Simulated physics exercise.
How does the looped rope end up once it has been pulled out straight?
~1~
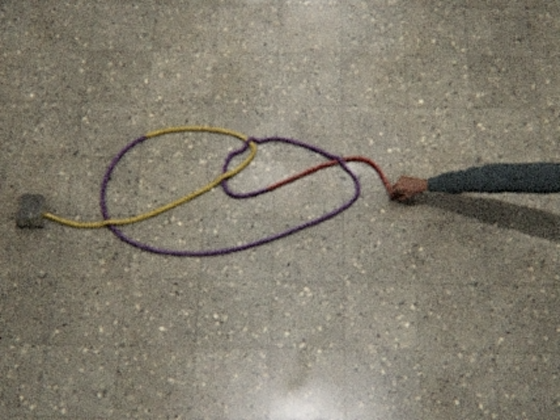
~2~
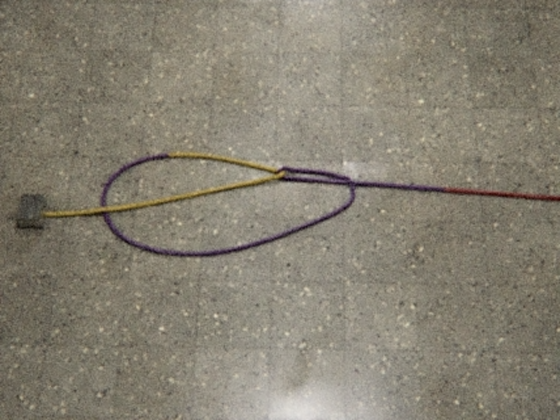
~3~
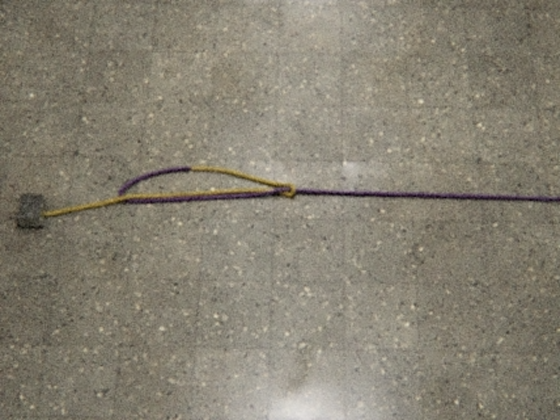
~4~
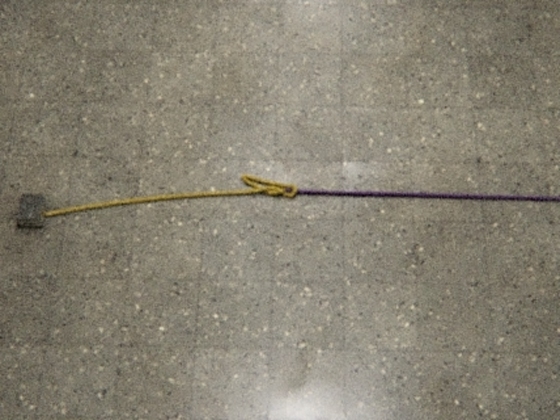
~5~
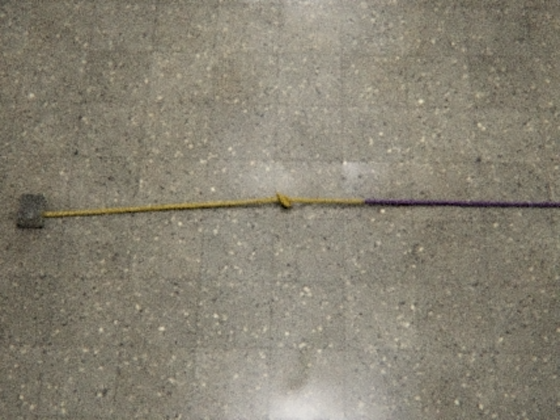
It jams in a knot, which shows as a small yellow lump partway along the taut rope.
